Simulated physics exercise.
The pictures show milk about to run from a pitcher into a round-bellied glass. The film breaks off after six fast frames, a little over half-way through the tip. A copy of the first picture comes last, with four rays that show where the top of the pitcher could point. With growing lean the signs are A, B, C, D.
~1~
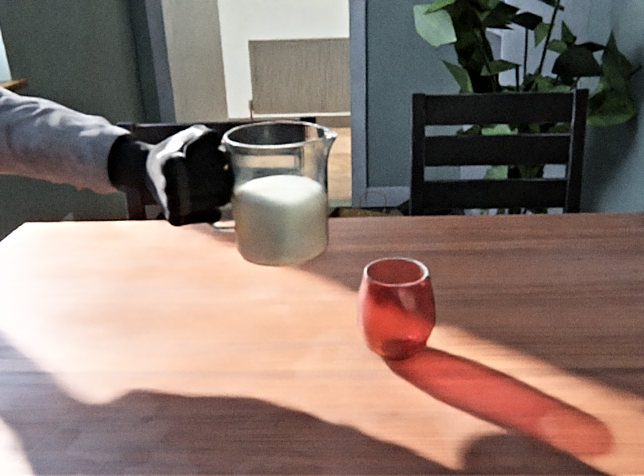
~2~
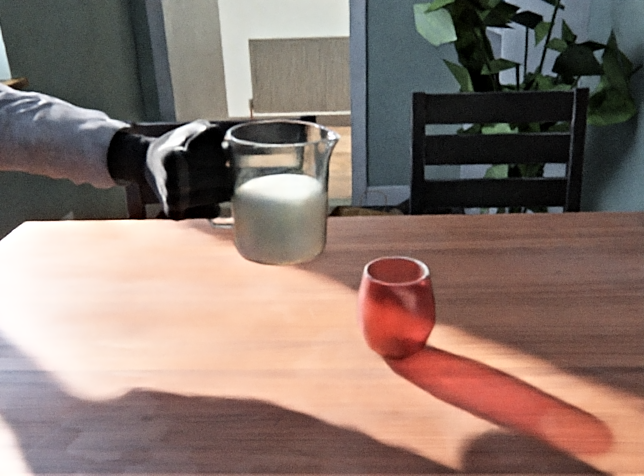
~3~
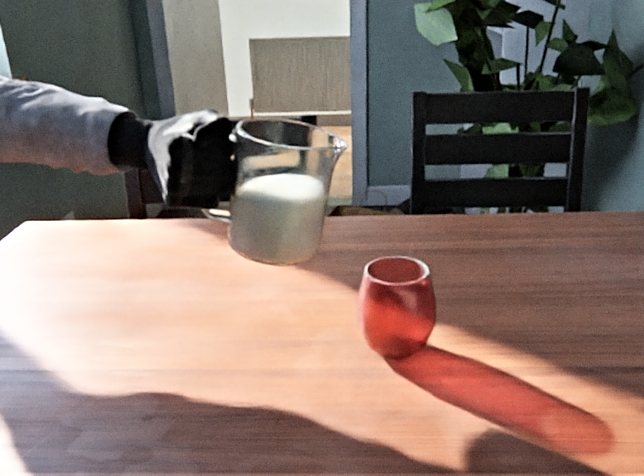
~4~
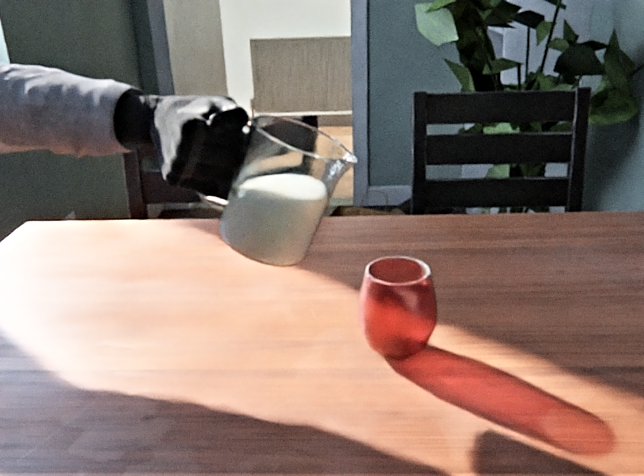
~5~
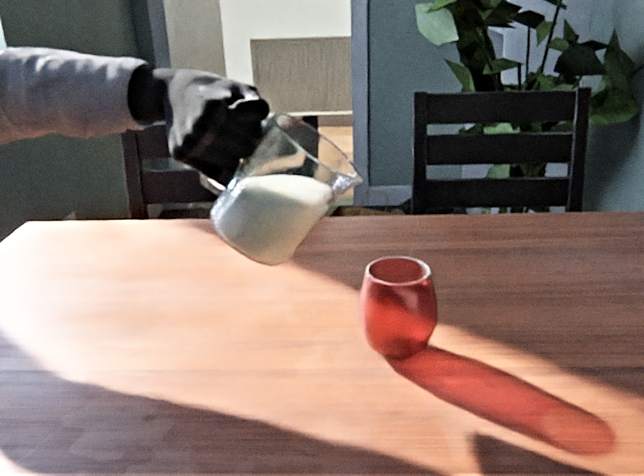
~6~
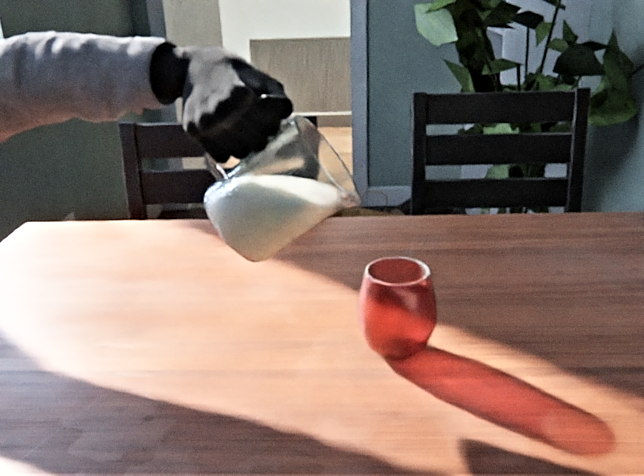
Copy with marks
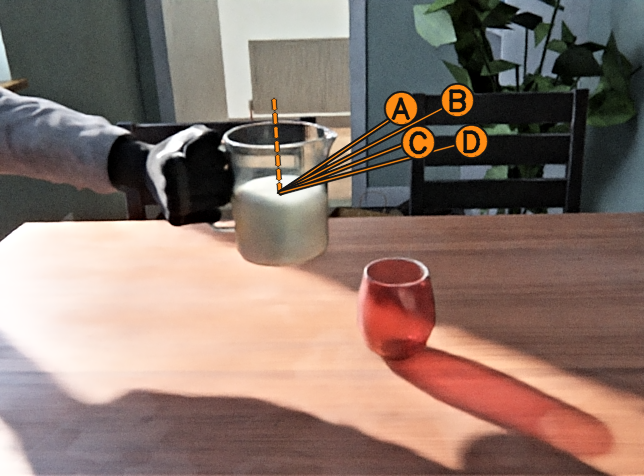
Gloved hand tilting a clear glass pitcher of milk steeply to the right above a wooden table with an empty red glass.
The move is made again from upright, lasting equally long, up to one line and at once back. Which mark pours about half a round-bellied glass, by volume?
Use tilt D.
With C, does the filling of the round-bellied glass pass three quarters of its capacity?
No.
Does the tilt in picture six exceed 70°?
No, it does not.
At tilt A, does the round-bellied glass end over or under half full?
Under half.
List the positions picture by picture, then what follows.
Upright, lip at (335, 135); rim of the round-bellied glass round (396, 271); nothing has left yet.
Tipped about 3°, lip at (338, 137); nothing has left yet.
Tipped about 11°, lip at (346, 145); nothing has left yet.
Tipped about 23°, lip at (356, 160); nothing has left yet.
Tipped about 38°, lip at (361, 180); nothing has left yet.
Tipped about 53°, lip at (361, 201); nothing has left yet.
On the marked copy, A at (388, 120); B at (442, 108); C at (401, 145); D at (455, 145).
If A is chosen, the round-bellied glass ends with about 10 % of what it can hold.
If B is chosen, the round-bellied glass ends with about 22 % of what it can hold.
If C is chosen, the round-bellied glass ends with about 38 % of what it can hold.
If D is chosen, the round-bellied glass ends with about 52 % of what it can hold.
